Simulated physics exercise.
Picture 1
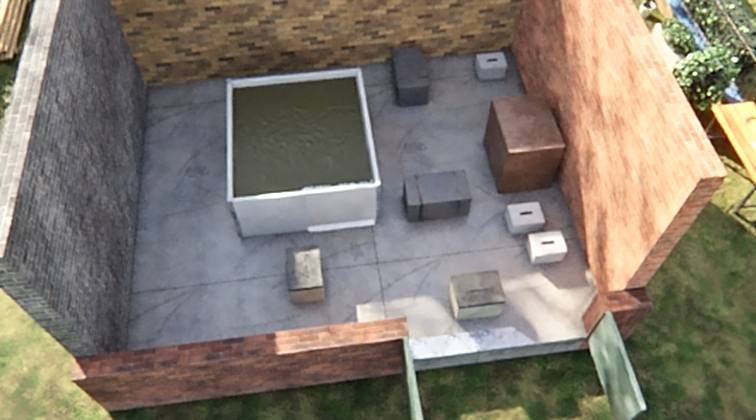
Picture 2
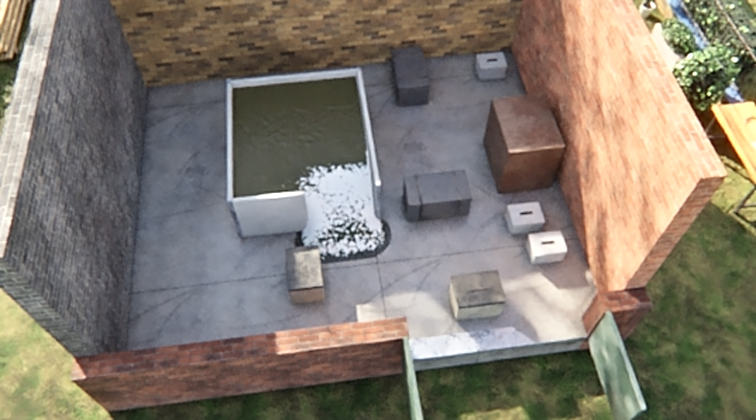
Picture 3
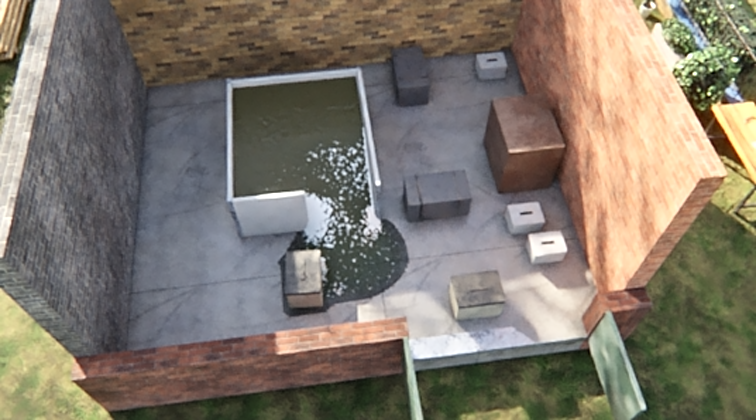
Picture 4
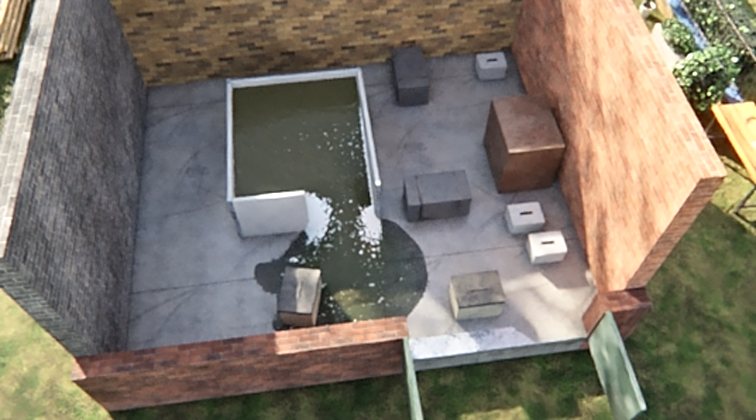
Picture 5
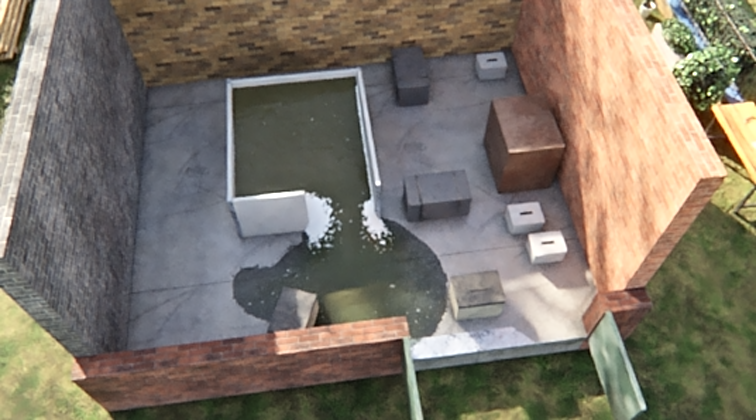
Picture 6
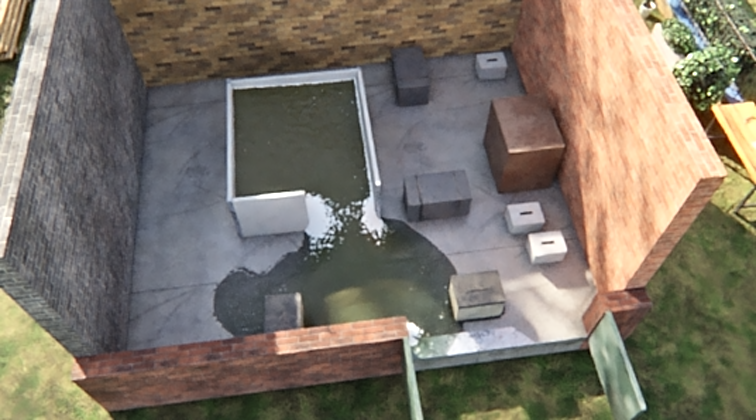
In a walled yard, water pours from a white tank and pushes one block toward the low front wall.
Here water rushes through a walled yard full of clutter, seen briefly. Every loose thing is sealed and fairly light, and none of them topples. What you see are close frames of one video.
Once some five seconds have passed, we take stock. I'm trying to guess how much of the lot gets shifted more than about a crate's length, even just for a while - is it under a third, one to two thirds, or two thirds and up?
My guess is under a third.
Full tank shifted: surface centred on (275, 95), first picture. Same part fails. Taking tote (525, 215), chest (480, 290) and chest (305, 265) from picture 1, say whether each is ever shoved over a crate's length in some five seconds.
Well, in order they come out as stayed within it, moved that far and moved that far.
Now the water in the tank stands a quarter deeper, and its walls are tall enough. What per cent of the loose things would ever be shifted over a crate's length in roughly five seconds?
20 % or so.
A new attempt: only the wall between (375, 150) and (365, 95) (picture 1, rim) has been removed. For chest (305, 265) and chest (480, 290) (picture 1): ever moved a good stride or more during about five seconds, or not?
The first one came up short, the second went the full distance.
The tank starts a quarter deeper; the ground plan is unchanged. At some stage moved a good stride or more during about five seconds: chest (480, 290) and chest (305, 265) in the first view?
The first comes out carried that far, the second carried that far.
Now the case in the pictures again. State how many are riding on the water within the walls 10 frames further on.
That makes 0.
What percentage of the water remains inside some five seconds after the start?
Looks like about 72 per cent of the water.
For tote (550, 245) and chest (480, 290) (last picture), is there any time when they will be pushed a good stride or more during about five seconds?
Fell short, got that far.
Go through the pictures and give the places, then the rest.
The first frame shows a chest at (304, 266) rests on the ground; a tote at (492, 60) rests on the ground; 0 of 8 have shifted.
The second frame shows a chest at (304, 266), on the bottom; a tote at (492, 60), on the bottom; 0 of 8 have shifted.
The third frame shows a chest at (303, 271) rests on the ground, close to its start; a tote at (492, 60), on the bottom; 1 of 8 have shifted.
The fourth frame shows a chest at (299, 290), on the bottom, a stride from its start; a tote at (492, 60), on the bottom; 1 of 8 have shifted.
The fifth frame shows a chest at (292, 312) rests on the ground, a stride from its start; a tote at (492, 60) rests on the ground; 1 of 8 have shifted.
The sixth frame shows a chest at (283, 317), on the bottom, a stride from its start; a tote at (492, 60) rests on the ground; 1 of 8 have shifted.
A moment on, 1 of 8 are well off their spots; 0 afloat.
Next, 2 of 8 are well off their spots; 0 afloat.
Later, 2 of 8 are well off their spots; 0 afloat.
In the end, 2 of 8 are well off their spots, and 2 have been at some point; 0 afloat.
